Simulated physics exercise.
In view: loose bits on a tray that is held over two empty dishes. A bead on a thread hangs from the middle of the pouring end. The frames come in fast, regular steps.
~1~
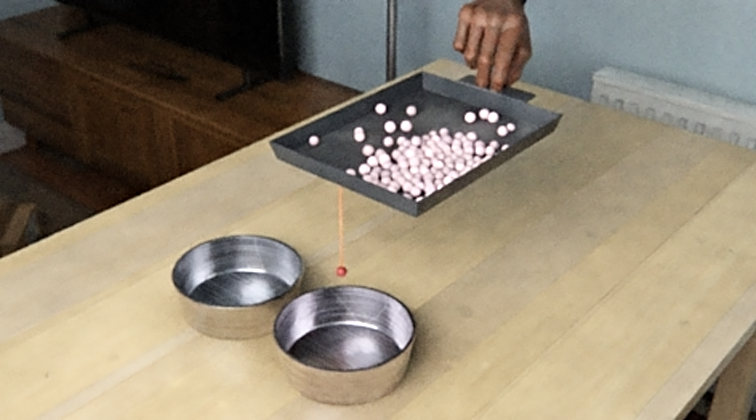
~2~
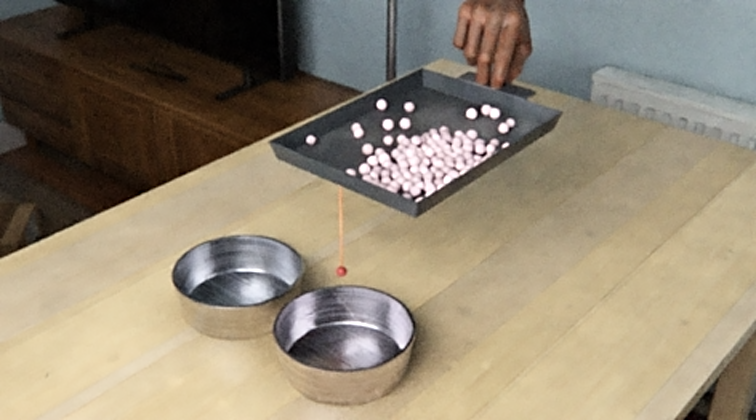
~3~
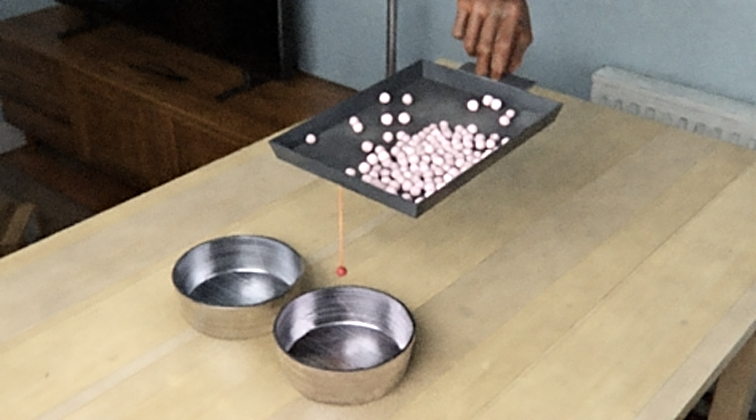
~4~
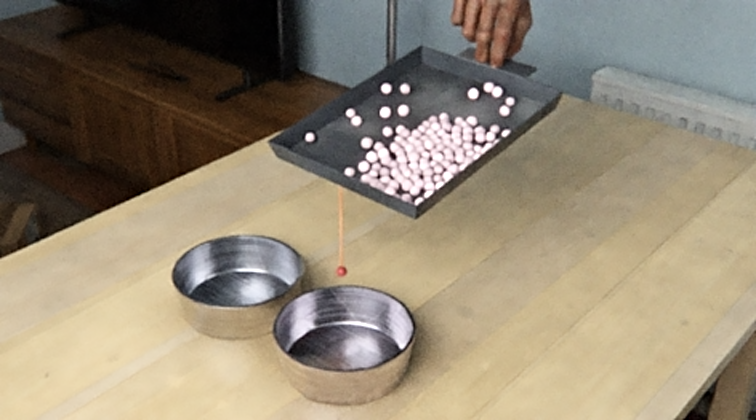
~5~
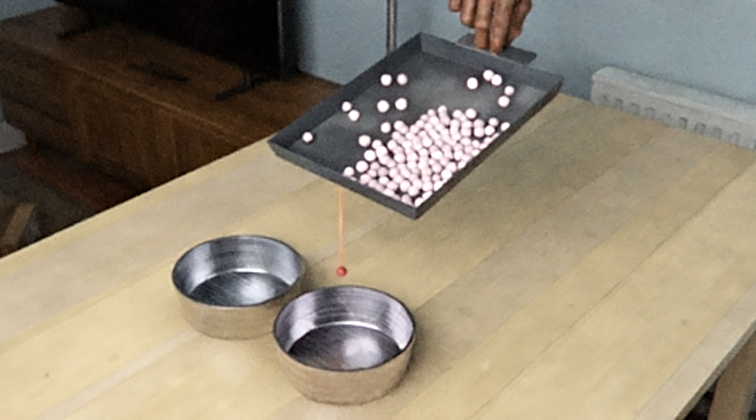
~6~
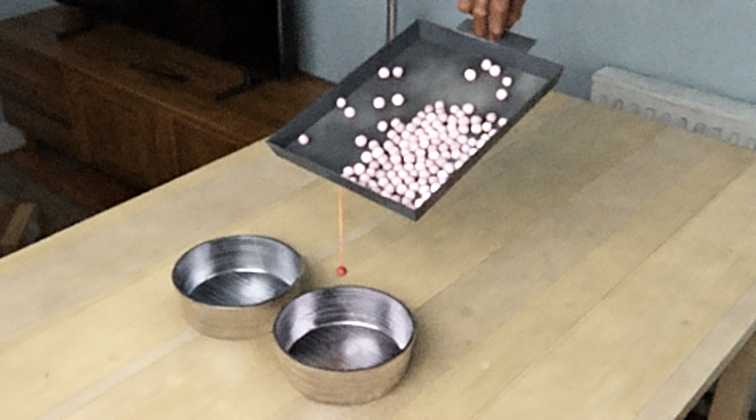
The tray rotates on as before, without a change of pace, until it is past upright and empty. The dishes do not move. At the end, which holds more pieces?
Fuller: The right-hand dish.
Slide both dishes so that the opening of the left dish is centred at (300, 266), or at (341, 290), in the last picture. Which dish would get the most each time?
At the first place the dish on the right, at the second left.
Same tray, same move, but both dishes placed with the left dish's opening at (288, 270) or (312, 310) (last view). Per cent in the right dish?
Roughly 70 per cent, and 20 per cent.
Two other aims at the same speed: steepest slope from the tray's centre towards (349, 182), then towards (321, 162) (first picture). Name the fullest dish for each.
One: The right dish. Two: The left one.
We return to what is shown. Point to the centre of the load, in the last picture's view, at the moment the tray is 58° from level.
Roughly at (380, 176).
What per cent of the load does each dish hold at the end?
For the left dish some 0 %, for the right dish some 90 %.
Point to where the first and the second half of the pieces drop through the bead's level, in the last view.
Around (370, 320) and then (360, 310).
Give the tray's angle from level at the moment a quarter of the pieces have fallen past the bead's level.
At about 80°.
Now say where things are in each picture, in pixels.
Corners of the pouring end at (277, 141) and (417, 198), level; middle of the load at (435, 162), sugar pearls; left dish at (191, 312); right dish at (297, 375); bead on its thread at (342, 271), in the first picture.
Corners of the pouring end at (277, 141) and (416, 198), level; middle of the load at (435, 161), in the second picture.
Corners of the pouring end at (276, 141) and (416, 200), tipped barely, lowest at the right corner; middle of the load at (435, 158), a small part on the move, in the third picture.
Corners of the pouring end at (275, 140) and (415, 201), tipped a little, lowest at the right corner; middle of the load at (435, 153), a small part on the move, in the fourth picture.
Corners of the pouring end at (274, 140) and (415, 203), tipped a little, lowest at the right corner; middle of the load at (427, 142), a small part on the move, in the fifth picture.
Corners of the pouring end at (273, 140) and (414, 205), tipped clearly, lowest at the right corner; middle of the load at (425, 144), most on the move; left dish at (191, 312); right dish at (297, 375), in the sixth picture.
Soon after the last picture, tray tipped steeply; nearly all on the tray; a stray few in the left dish; a small part in the air.
A little later, tray tipped right over; a small part on the tray; about two thirds in the right dish; a stray few in the left dish; a small part outside both; a small part in the air.
Later still, tray tipped past a quarter turn; most in the right dish; a stray few in the left dish; a small part outside both.
By the end, tray tipped past a quarter turn; most in the right dish; a stray few in the left dish; a small part outside both.
